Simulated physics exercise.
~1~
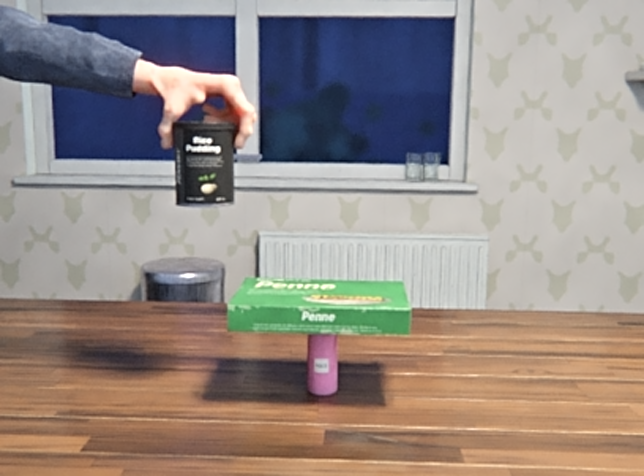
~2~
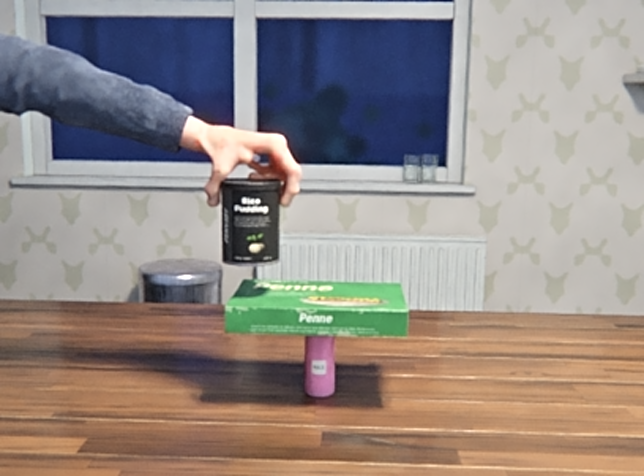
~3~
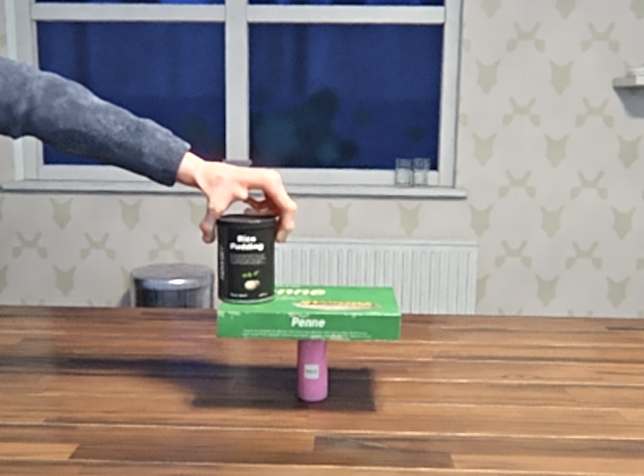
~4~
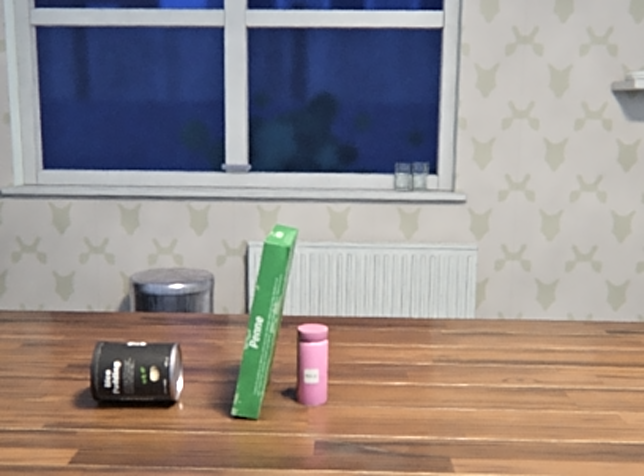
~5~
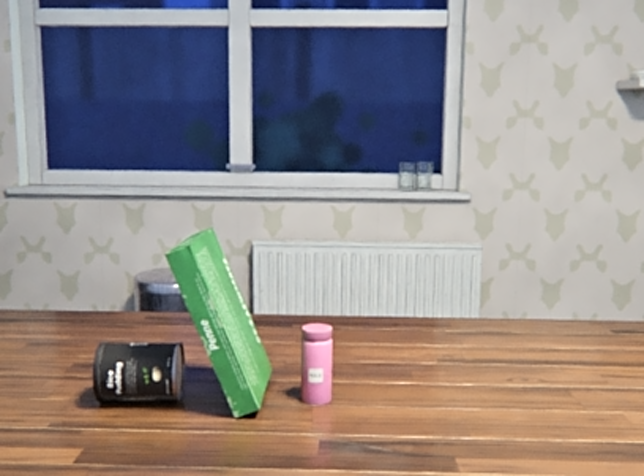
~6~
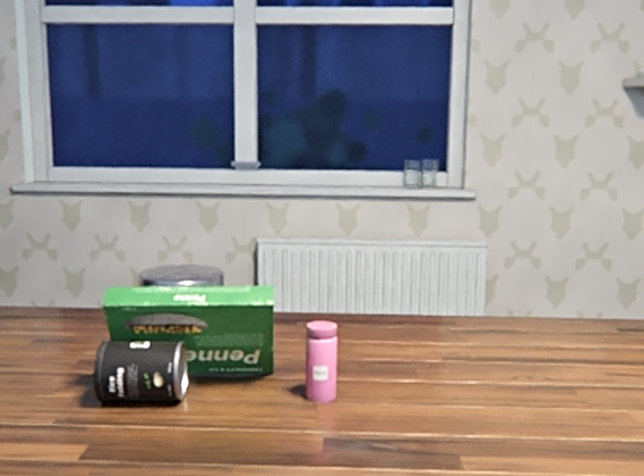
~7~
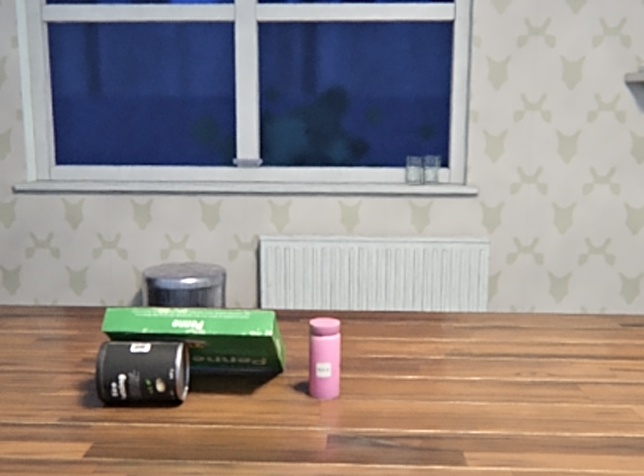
On a wooden table, a hand sets a black tin on a green packet's left end, toppling both beside a pink shaker.
